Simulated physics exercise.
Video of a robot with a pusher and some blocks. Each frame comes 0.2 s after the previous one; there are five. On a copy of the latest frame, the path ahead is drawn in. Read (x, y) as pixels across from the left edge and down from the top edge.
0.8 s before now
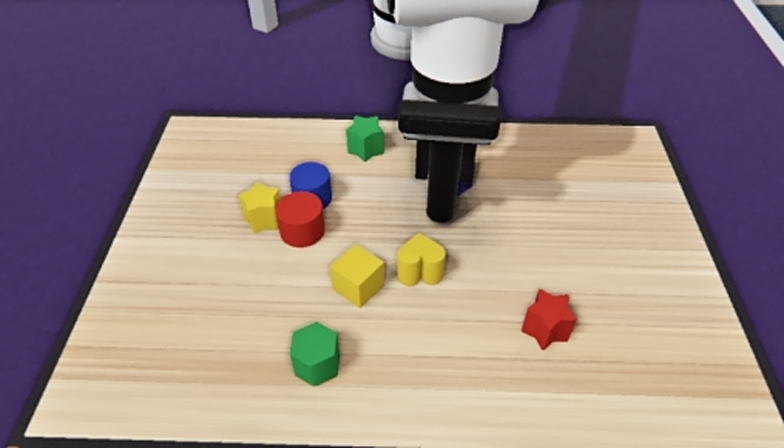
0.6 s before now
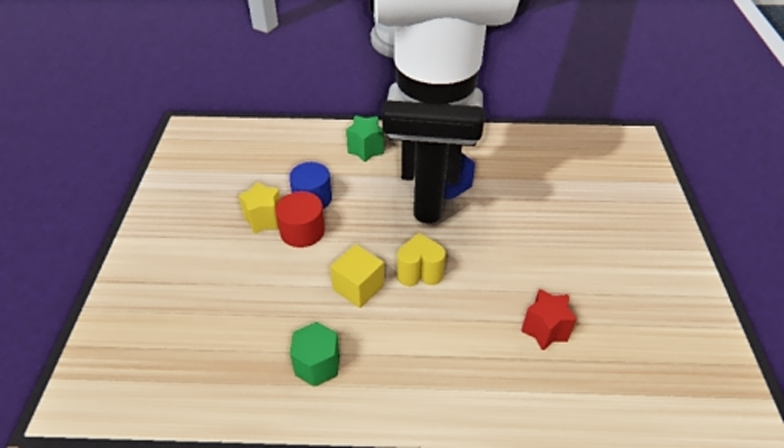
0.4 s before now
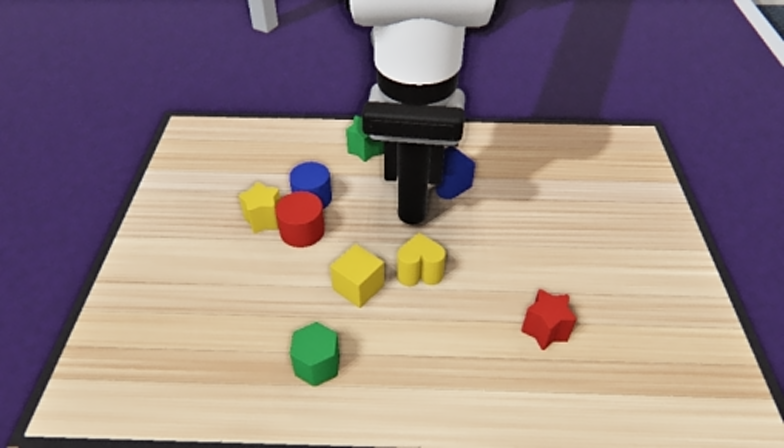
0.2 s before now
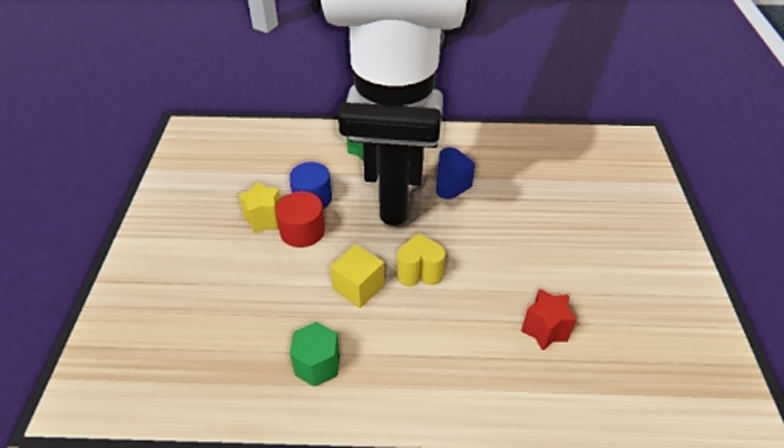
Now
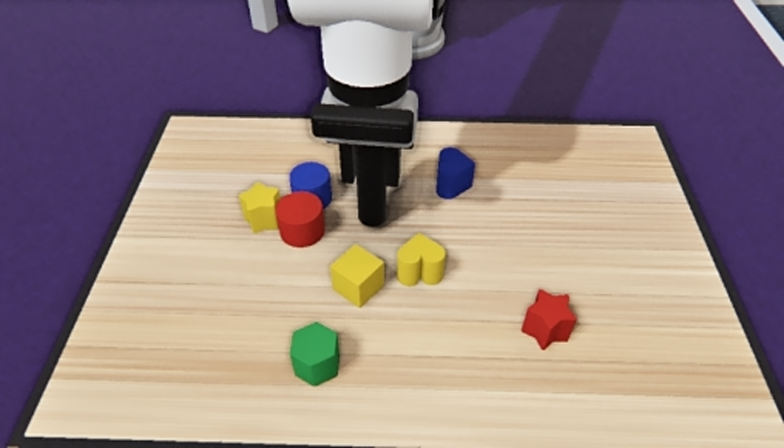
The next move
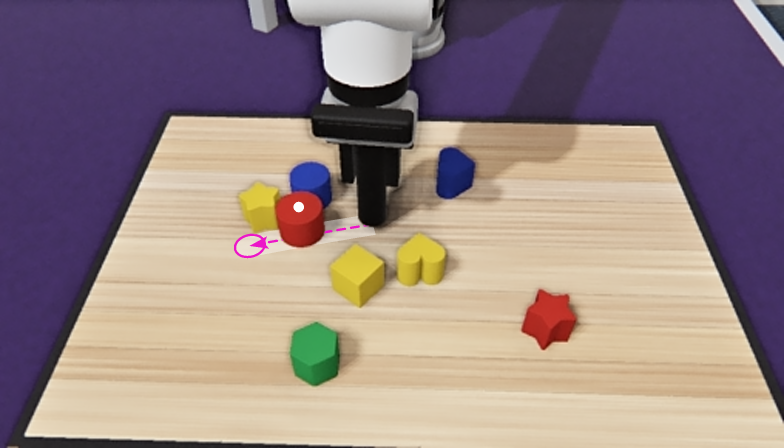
We see a robot arm with a black pusher above a wooden board of red, blue, green and yellow blocks; the arm moves a short way left, revealing a dark blue block behind it, while the blocks stay still.
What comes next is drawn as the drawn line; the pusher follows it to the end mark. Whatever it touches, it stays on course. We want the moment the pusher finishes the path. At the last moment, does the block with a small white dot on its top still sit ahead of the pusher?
Yes, I think so.
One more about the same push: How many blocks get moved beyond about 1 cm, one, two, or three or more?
Two blocks move more than 1 cm.
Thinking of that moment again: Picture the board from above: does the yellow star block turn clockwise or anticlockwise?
Viewed from above: Clockwise.
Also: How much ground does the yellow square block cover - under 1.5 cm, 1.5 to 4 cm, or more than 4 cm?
It will move less than 1.5 cm.
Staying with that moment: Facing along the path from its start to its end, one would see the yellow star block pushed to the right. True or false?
Answer: True.
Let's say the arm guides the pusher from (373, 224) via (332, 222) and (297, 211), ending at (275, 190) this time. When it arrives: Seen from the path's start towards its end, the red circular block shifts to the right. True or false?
That is false.
Drawn move, in a line from (373, 224) to (250, 246); the dot is on the red circular block.
What follows on the original path. One third of the way, pusher at (331, 224); yellow star block at (256, 195); red circular block at (291, 208).
Two thirds of the way, pusher at (290, 231); yellow star block at (234, 190), turned 55° clockwise; red circular block at (248, 214).
At the end, pusher at (248, 238); yellow star block at (228, 188), turned 85° clockwise; red circular block at (207, 216); blue circular block still; yellow square block still.
